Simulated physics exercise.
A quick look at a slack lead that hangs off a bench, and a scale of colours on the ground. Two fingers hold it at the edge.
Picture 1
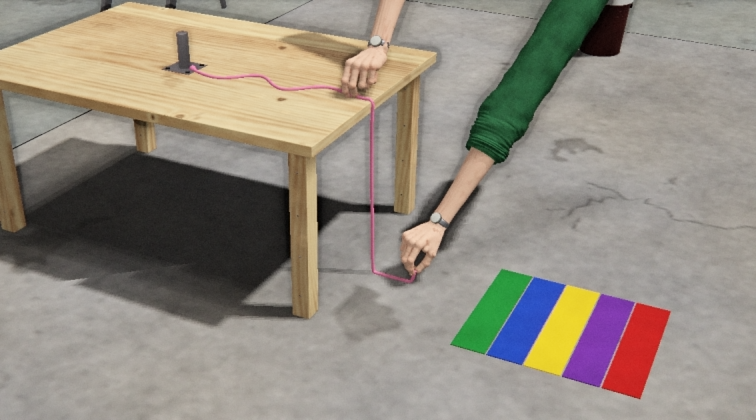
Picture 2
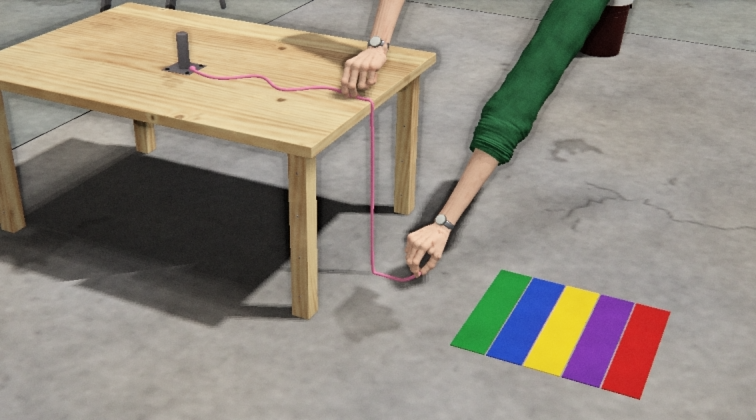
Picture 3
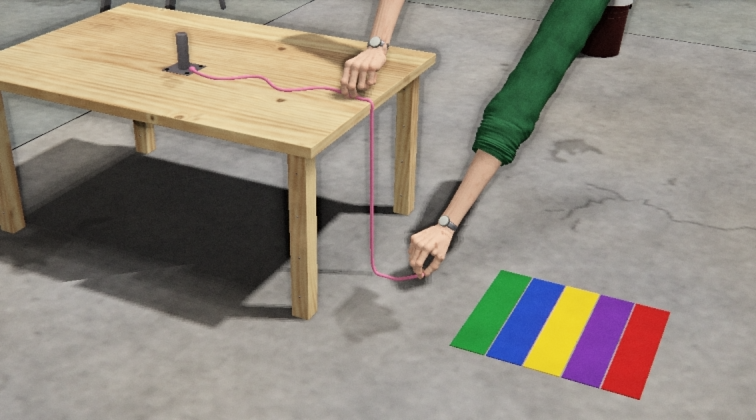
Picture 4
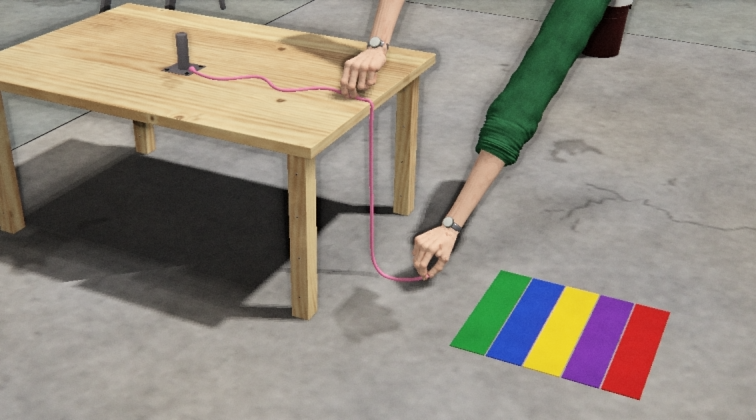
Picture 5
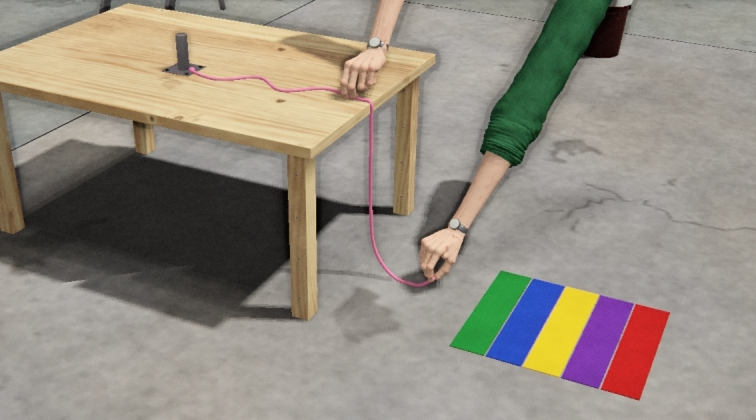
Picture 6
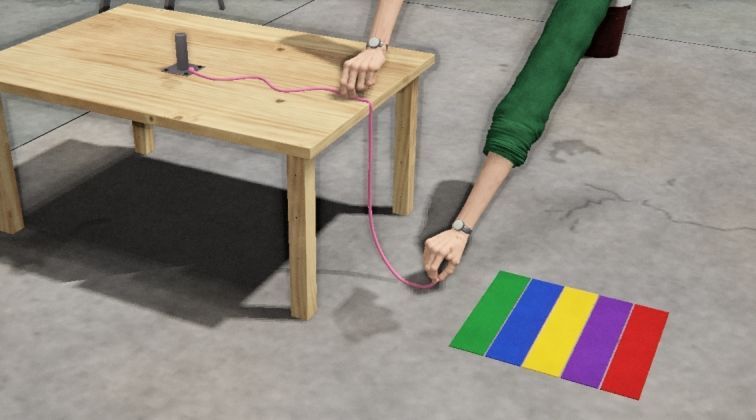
A person's arm in a green sleeve reaches down from the top right over a grey concrete floor, seen from above at an angle by a still camera. A pink cord runs from a dark post across a wooden table, pinched at the edge by another hand, beside green, blue, yellow, purple and red strips at right. The lower hand draws the cord's end slightly rightward, and its hanging bend becomes a rounder curve.
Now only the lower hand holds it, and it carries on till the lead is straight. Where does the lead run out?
It halts on the yellow strip.
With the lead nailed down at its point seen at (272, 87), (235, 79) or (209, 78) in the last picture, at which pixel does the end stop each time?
The places are (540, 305), (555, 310) and (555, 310).
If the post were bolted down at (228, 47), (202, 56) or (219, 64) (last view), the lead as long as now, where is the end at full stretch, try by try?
In that order: (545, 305), (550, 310) and (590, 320).
Early on, end near (494, 294); over green.
Midway, end near (537, 305); over blue.
At the end of the slack, end near (563, 312); over yellow. Over yellow.
